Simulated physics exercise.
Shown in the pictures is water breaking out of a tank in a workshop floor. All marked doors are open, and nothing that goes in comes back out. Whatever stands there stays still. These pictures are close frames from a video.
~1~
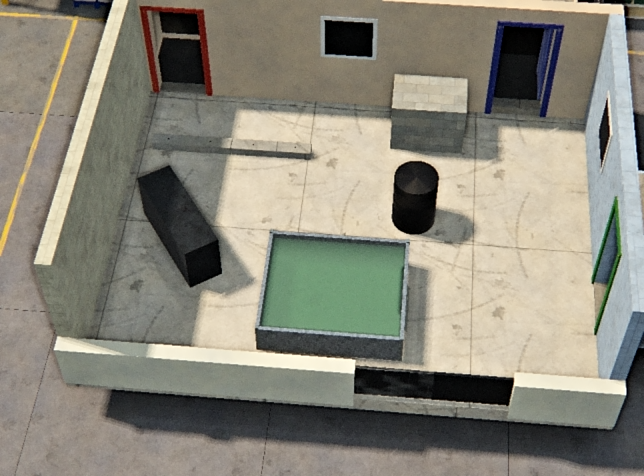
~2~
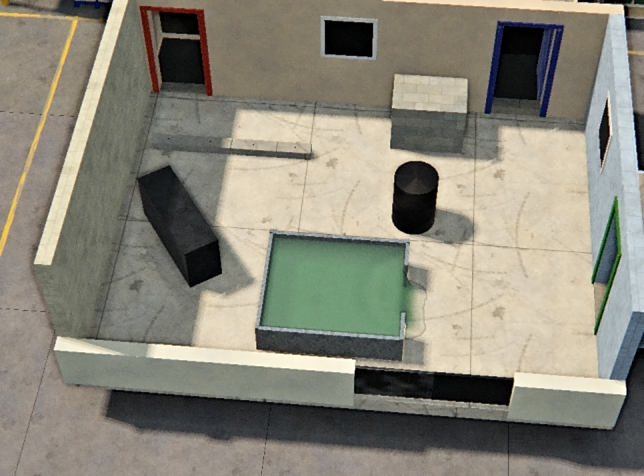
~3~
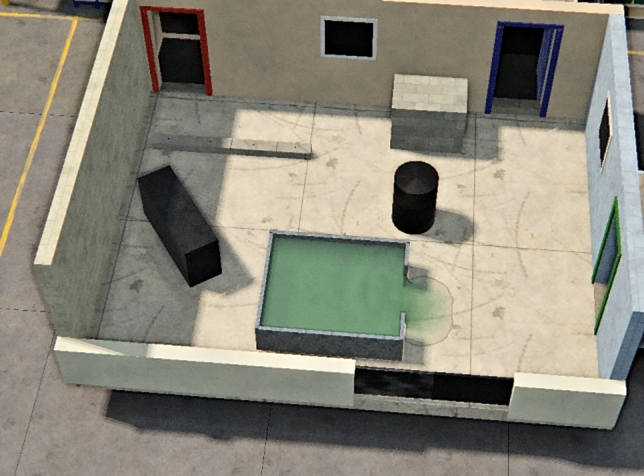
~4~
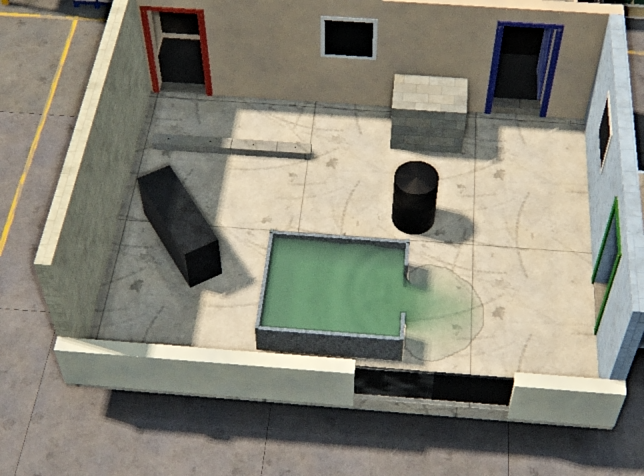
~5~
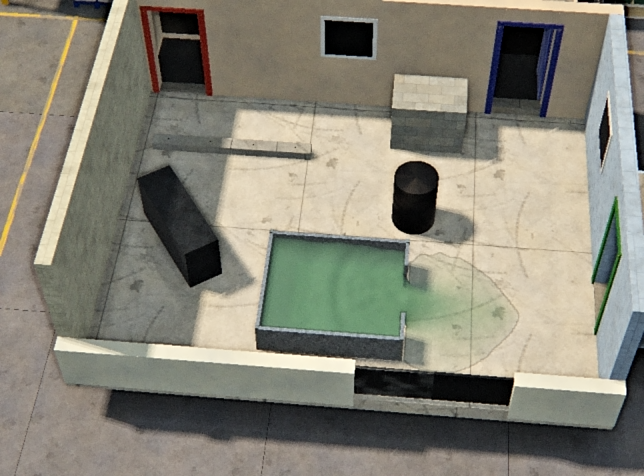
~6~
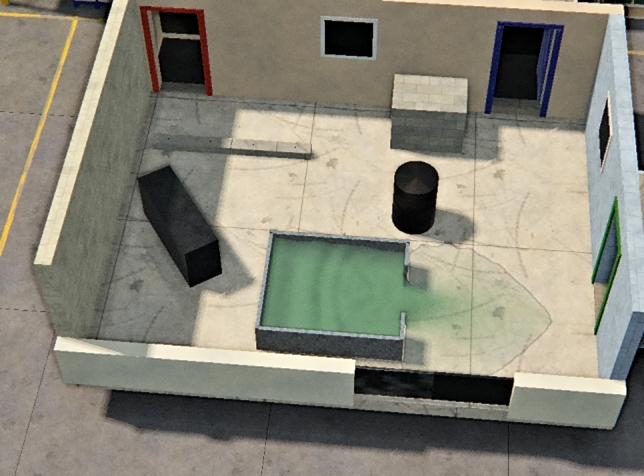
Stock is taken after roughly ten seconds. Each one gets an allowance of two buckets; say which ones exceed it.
Going through them: The red door does not exceed it; the green door exceeds it; the blue door does not exceed it.
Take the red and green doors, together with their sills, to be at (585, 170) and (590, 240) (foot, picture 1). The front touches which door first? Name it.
It would be the green-painted one.
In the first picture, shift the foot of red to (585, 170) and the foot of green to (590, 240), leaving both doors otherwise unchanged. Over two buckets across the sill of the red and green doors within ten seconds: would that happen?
I'd say the red door beats the mark and the green door beats the mark.
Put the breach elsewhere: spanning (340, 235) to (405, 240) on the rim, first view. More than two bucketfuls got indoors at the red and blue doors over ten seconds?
Red: Exceeds it; blue: Falls short.
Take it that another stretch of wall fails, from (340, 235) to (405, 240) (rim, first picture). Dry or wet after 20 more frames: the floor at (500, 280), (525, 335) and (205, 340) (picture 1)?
In turn: Awash, wet, dry.
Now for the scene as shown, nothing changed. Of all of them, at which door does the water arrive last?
I pick the one in red.
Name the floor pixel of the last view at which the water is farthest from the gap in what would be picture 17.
The farthest wet point should be near (586, 183).
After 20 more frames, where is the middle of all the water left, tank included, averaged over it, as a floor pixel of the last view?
The centre of mass sits at about (430, 301).
A moment on, water covers 20 % of the floor; the red door not reached, the green door under two buckets in, the blue door not reached.
Next, water covers 25 % of the floor; the red door not reached, the green door over two buckets in, the blue door not reached.
Then, water covers 30 % of the floor; the red door not reached, the green door far over two buckets in, the blue door not reached.
Later, water covers 40 % of the floor; the red door not reached, the green door far over two buckets in, the blue door wet at the sill, nothing in.
In the end, water covers 65 % of the floor; the red door wet at the sill, nothing in, the green door far over two buckets in, the blue door wet at the sill, nothing in.
